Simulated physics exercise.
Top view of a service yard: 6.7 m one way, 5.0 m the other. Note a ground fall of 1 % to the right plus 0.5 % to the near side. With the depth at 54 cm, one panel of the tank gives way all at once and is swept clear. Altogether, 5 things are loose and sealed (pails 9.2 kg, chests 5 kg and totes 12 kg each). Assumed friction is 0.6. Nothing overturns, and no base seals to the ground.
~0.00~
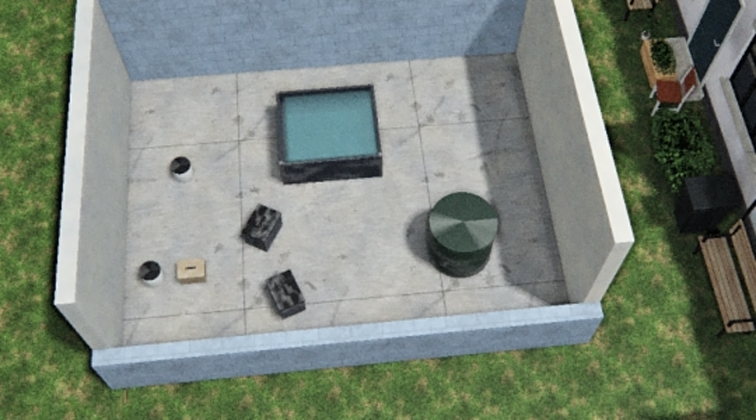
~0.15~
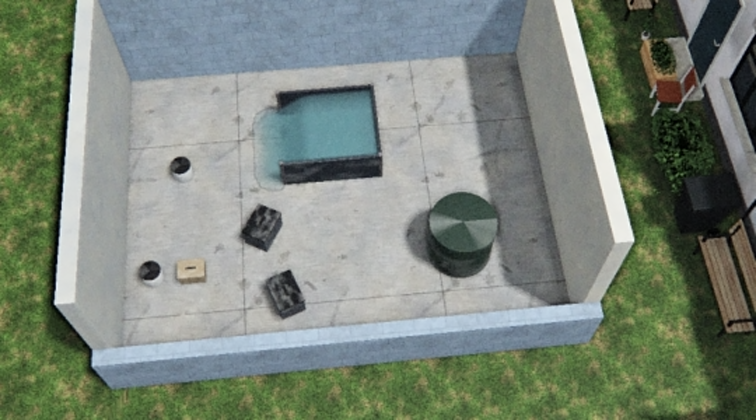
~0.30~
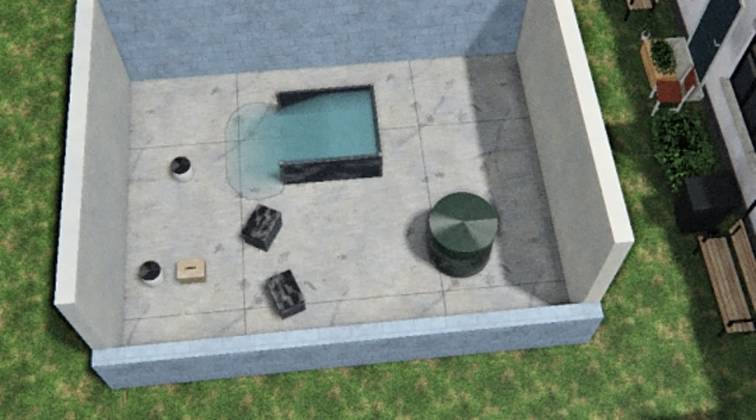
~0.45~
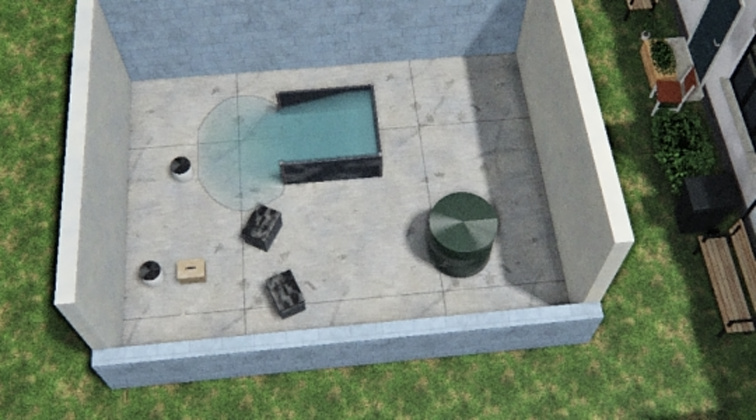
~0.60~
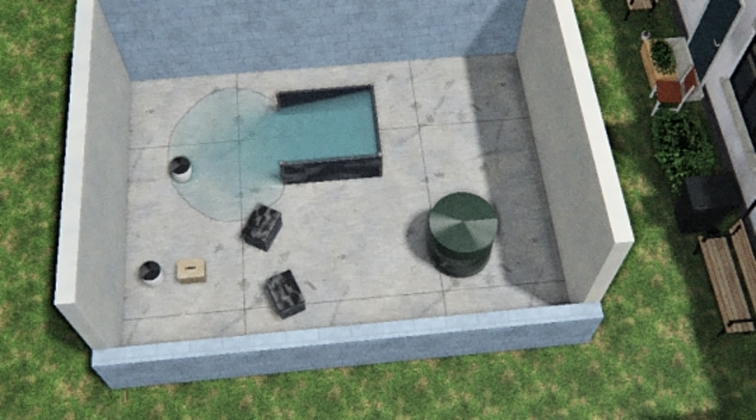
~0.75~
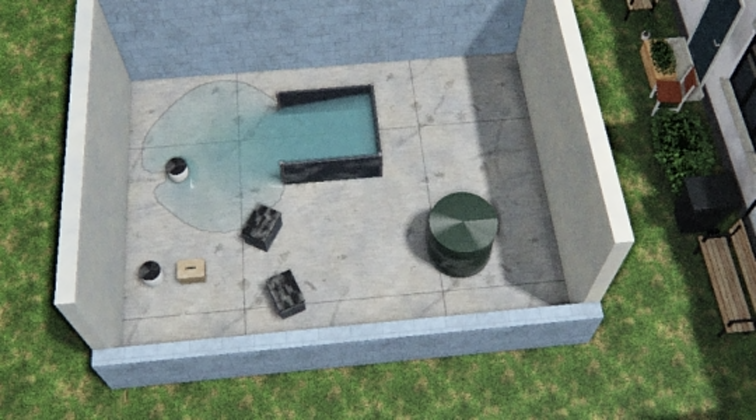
A dark-walled tank of water in a walled yard lost its left side, and the water spread leftward across the paving in a widening sheet, reaching a small pail and nudging it slightly.
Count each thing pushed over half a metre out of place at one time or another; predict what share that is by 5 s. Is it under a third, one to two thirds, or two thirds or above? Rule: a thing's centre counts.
It is one to two thirds.
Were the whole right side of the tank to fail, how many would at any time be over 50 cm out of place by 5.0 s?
Then the count would be 0.
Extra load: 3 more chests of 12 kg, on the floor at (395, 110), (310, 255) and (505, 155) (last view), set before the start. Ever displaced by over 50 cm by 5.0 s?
First stays inside, second stays inside, third stays inside.
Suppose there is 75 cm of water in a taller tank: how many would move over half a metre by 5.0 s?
That would give 5.
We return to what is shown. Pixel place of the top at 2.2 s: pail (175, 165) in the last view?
Roughly (143, 209) in the same view.
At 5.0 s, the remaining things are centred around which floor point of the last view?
(246, 286).
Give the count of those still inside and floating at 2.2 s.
1.
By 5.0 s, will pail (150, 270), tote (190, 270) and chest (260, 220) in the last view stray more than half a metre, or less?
Listed in sequence: Higher; lower; lower for the last.
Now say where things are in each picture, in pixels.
A pail at (180, 165) rests on the ground; a pail at (150, 270), on the bottom; water covers 1.9 m2; 0 of 5 have shifted, in the first picture.
A pail at (180, 165) rests on the ground; a pail at (150, 270), on the bottom; 2.6 m2 under water; 0 of 5 have shifted, in the second picture.
A pail at (180, 165) rests on the ground; a pail at (150, 270) rests on the ground; water covers 3.4 m2; 0 of 5 have shifted, in the third picture.
A pail at (180, 165), on the bottom; a pail at (150, 270), on the bottom; water covers 4.5 m2; 0 of 5 have shifted, in the fourth picture.
A pail at (180, 165) rests on the ground; a pail at (150, 270) rests on the ground; water covers 5.7 m2; 0 of 5 have shifted, in the fifth picture.
A pail at (176, 166) rests on the ground, 7 cm from its start; a pail at (150, 270) rests on the ground; water covers 6.9 m2; 1 of 5 have shifted, in the sixth picture.
After 1.1 s 0 of 5 are over 50 cm from their spots; 0 afloat.
After 2.2 s 1 of 5 are over 50 cm from their spots; 1 afloat.
After 3.5 s 2 of 5 are over 50 cm from their spots; 0 afloat.
After 5.0 s 3 of 5 are over 50 cm from their spots, and 3 have been at some point; 0 afloat.
